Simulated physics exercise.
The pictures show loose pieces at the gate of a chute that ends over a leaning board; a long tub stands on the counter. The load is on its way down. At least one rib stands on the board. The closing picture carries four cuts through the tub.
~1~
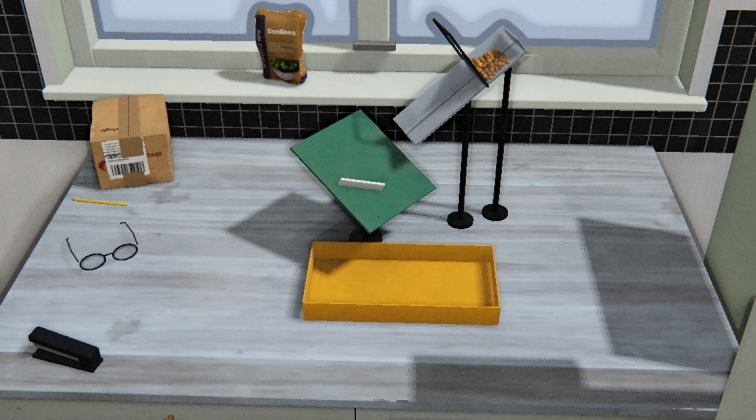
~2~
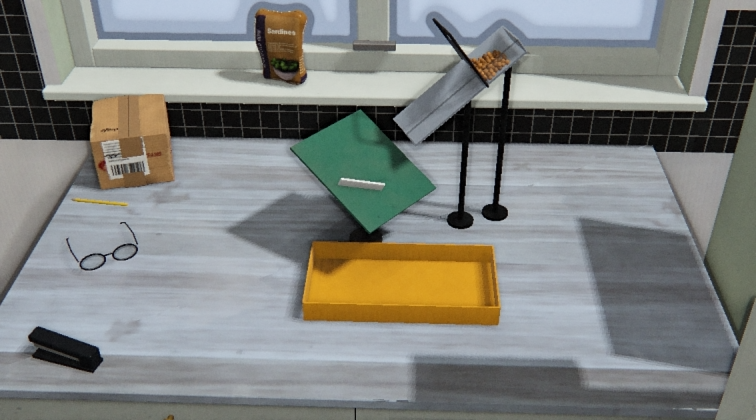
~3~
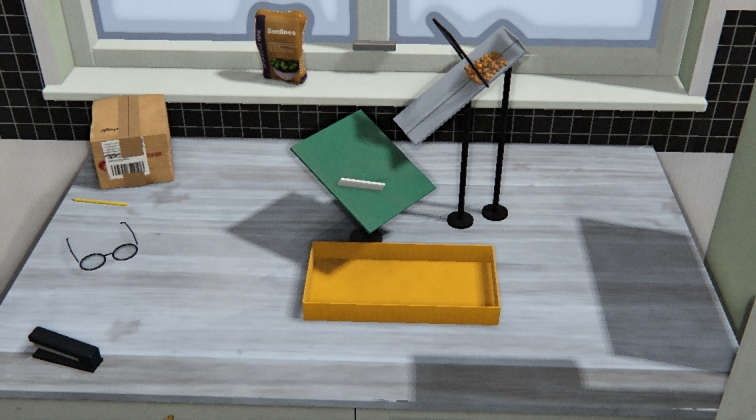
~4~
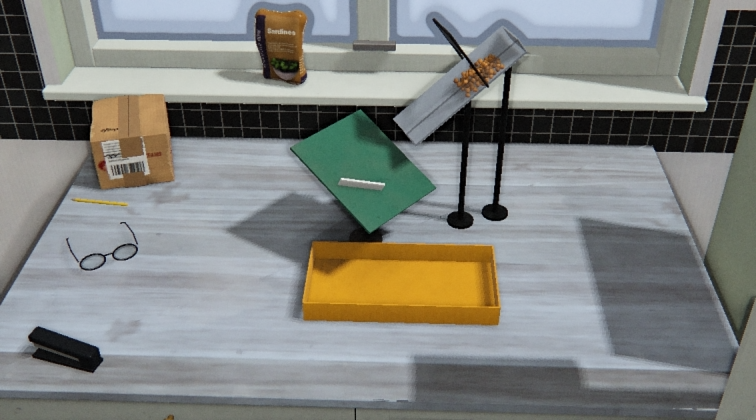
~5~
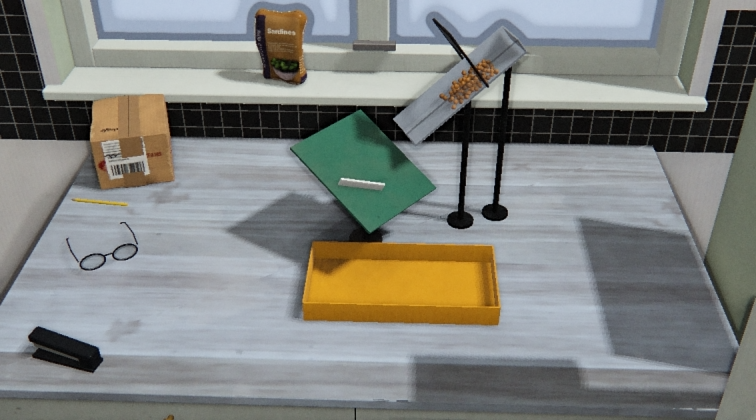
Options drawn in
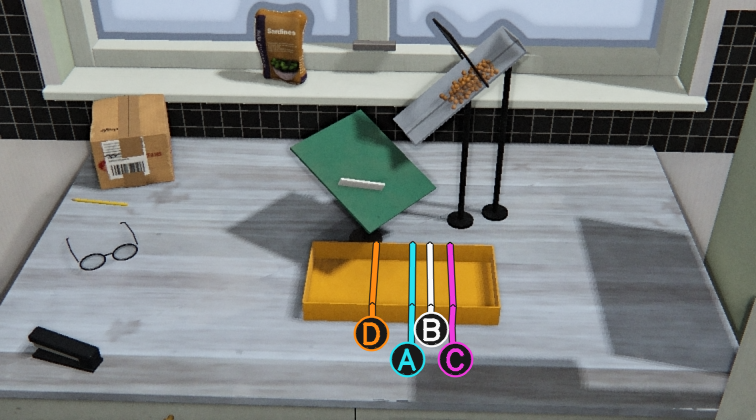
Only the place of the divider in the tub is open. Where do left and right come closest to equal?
Go for B.
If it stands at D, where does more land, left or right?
Right.
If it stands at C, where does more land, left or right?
More lands on the left.
On the marked copy, line A crosses the front rim at (412, 305); line B crosses the front rim at (430, 306); line C crosses the front rim at (452, 306); line D crosses the front rim at (372, 304).
With A, of what is caught, about a quarter on the left of the divider, most on the right.
With B, of what is caught, about half on the left of the divider, about half on the right.
With C, of what is caught, nearly all on the left of the divider, a stray few on the right.
With D, of what is caught, a stray few on the left of the divider, nearly all on the right.
